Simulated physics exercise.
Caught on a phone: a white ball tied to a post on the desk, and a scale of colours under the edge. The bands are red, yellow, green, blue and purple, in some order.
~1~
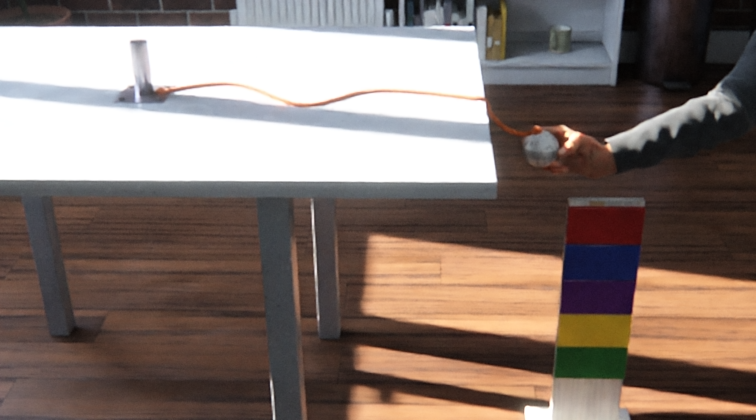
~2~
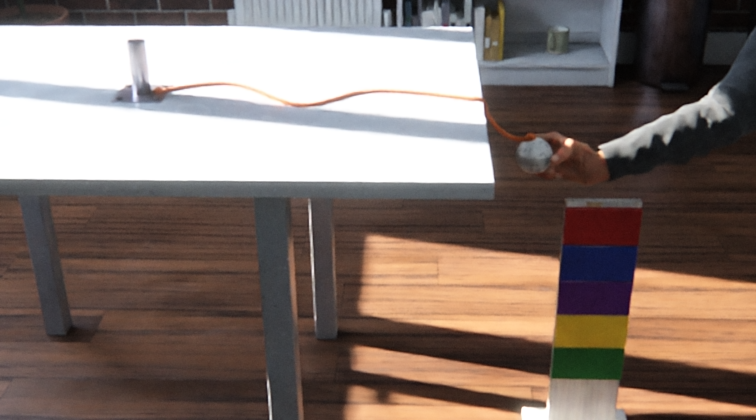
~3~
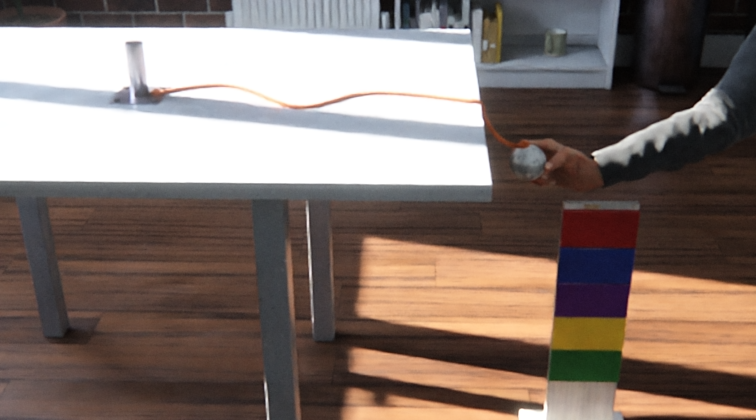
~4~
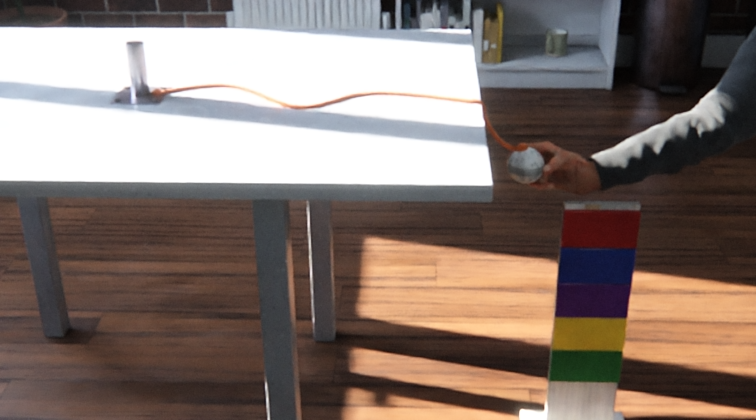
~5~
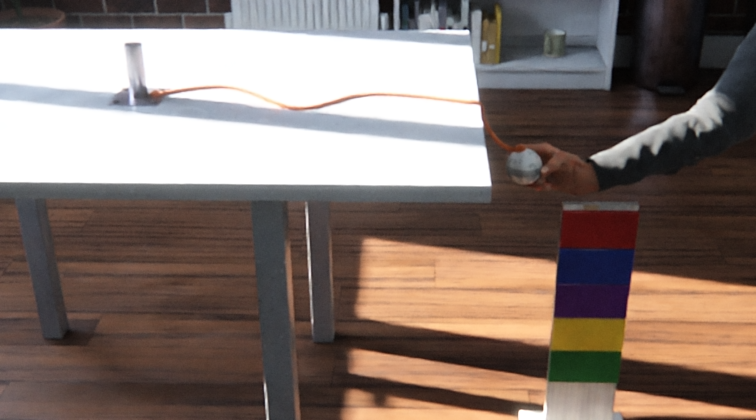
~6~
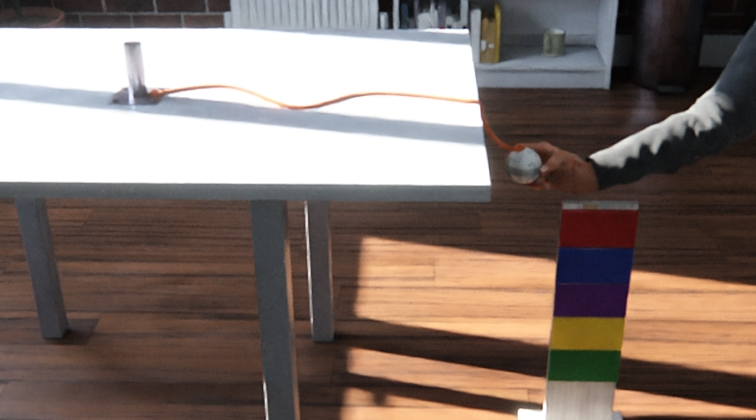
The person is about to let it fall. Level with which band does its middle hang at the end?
Its middle rests at the red band.
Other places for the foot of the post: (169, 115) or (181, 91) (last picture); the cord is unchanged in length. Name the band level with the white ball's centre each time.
It would be blue; blue.
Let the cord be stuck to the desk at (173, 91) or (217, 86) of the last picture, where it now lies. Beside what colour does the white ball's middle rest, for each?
In that order: Red; red.
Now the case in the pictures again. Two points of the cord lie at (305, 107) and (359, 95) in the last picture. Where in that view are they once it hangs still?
About (335, 98), and the other about (397, 100).
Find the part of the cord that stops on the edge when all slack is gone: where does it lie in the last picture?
That spot is around (440, 98).
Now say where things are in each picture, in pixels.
In the first frame, white ball (540, 149); red (606, 227); blue (602, 263); purple (598, 298); yellow (595, 332); green (591, 364).
In the second frame, white ball (534, 156); cord through (194, 86) (258, 92) (322, 103) (390, 91) (471, 99).
In the third frame, white ball (527, 163).
In the fourth frame, white ball (526, 165); cord through (192, 88) (256, 94) (320, 105) (389, 94) (470, 102).
In the fifth frame, white ball (524, 167).
In the sixth frame, white ball (523, 166); cord through (190, 88) (254, 94) (318, 105) (386, 94) (467, 102).
Soon after, ball near (514, 222); level with red.
Then, ball near (456, 222); level with red.
Further on, ball near (482, 226); level with red.
At rest, ball near (473, 226); level with red. The red one.
